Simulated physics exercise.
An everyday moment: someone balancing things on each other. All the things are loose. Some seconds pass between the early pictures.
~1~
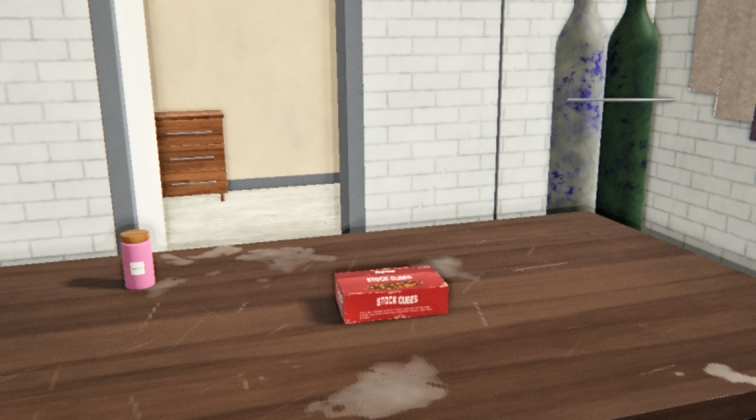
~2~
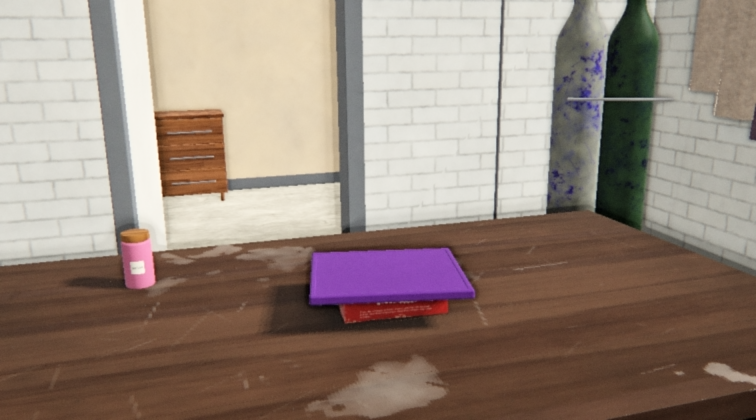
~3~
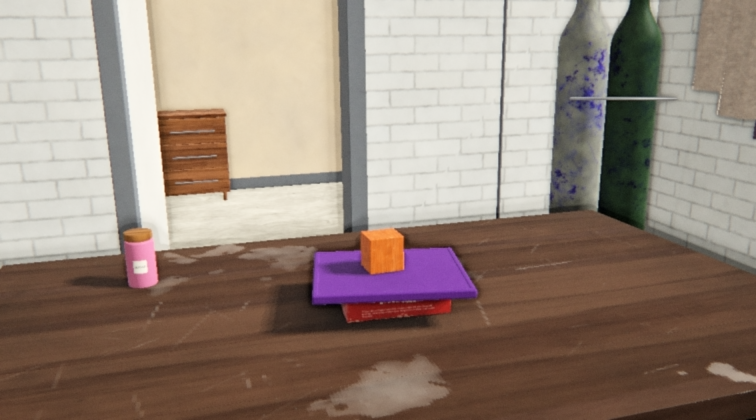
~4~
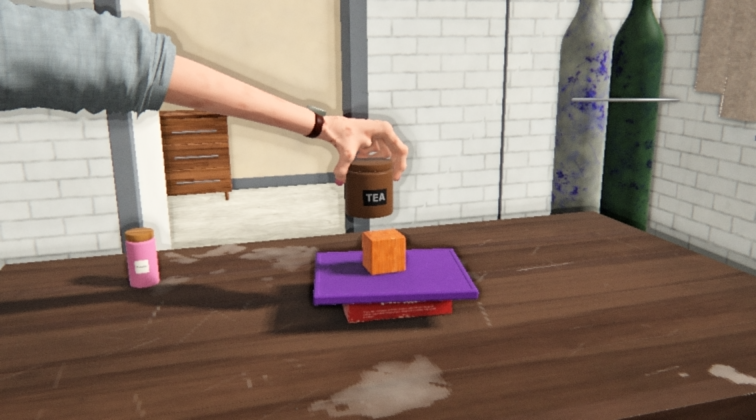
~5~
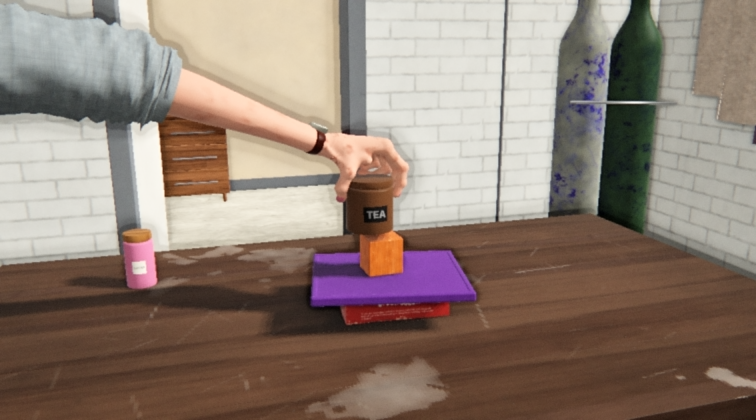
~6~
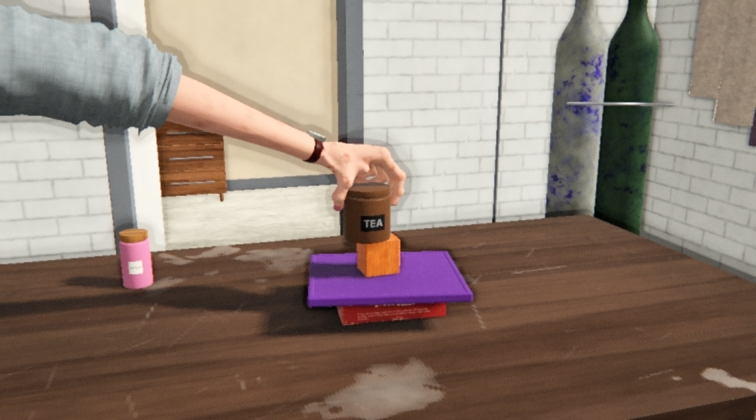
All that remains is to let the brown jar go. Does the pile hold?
Outcome: The pile stays up.
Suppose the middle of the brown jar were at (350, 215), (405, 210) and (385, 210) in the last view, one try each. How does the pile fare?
In the first case it loses its balance; in the second case it gives way; in the third case it holds.
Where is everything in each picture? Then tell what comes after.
In the first frame, the last thing is not in view yet; pink shaker (138, 259).
In the second frame, the last thing is not in view yet.
In the third frame, the last thing is not in view yet; pink shaker (141, 258).
The fourth frame shows coming down; brown jar (369, 187).
The fifth frame shows coming down; brown jar (370, 203); pink shaker (140, 258).
The sixth frame shows in place under the hand; brown jar (367, 212).
Then, 0.30 s on from there, no change.
Then, 0.80 s on from there, brown jar resting near (366, 213).
In the end, all 5 unmoved. At the end, from the last picture's camera, brown jar near (366, 213). The pile holds.
